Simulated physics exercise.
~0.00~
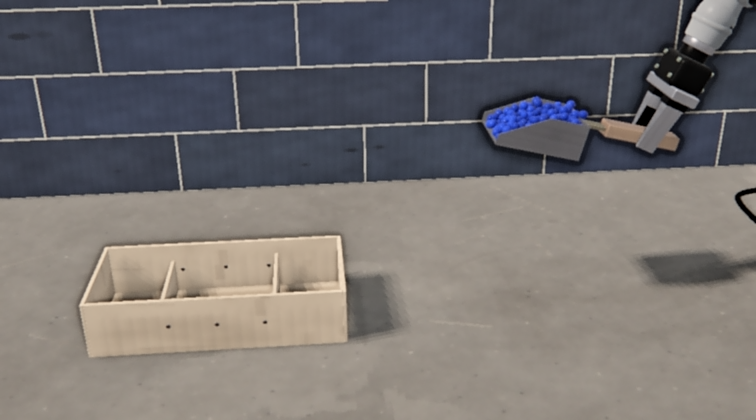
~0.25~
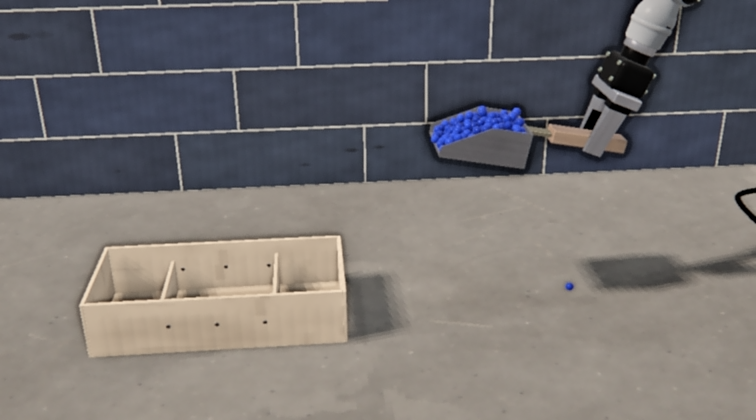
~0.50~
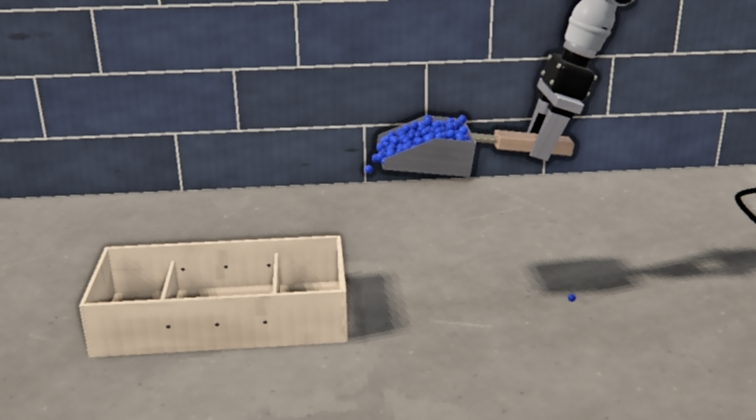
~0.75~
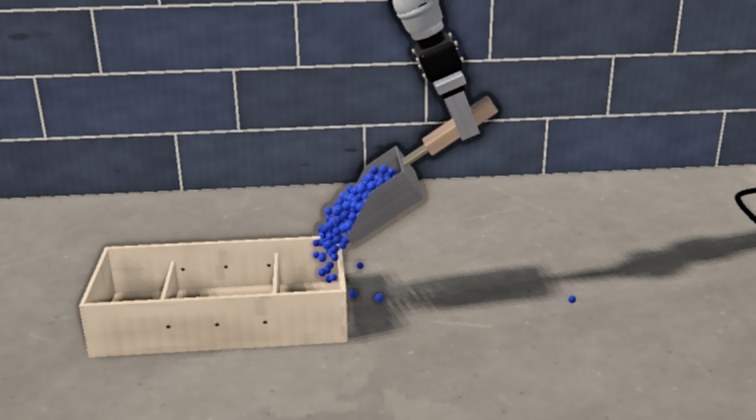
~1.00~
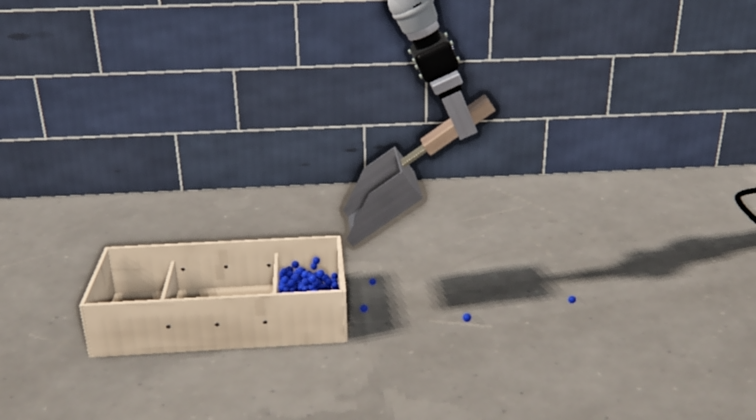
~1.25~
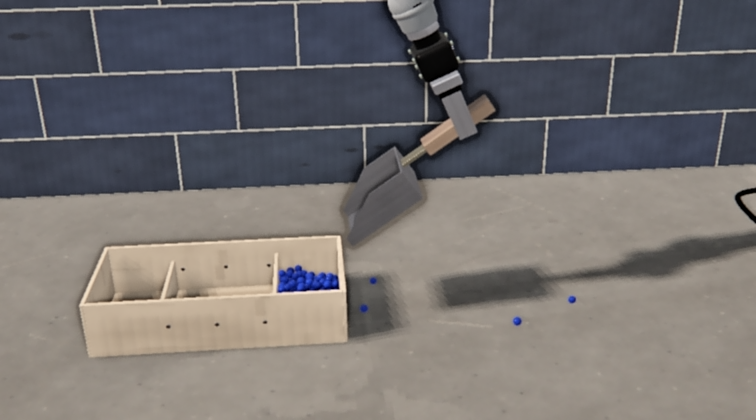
Robot arm carrying a scoop of blue beads left and tipping them into a wooden box's right compartment, a few landing outside.
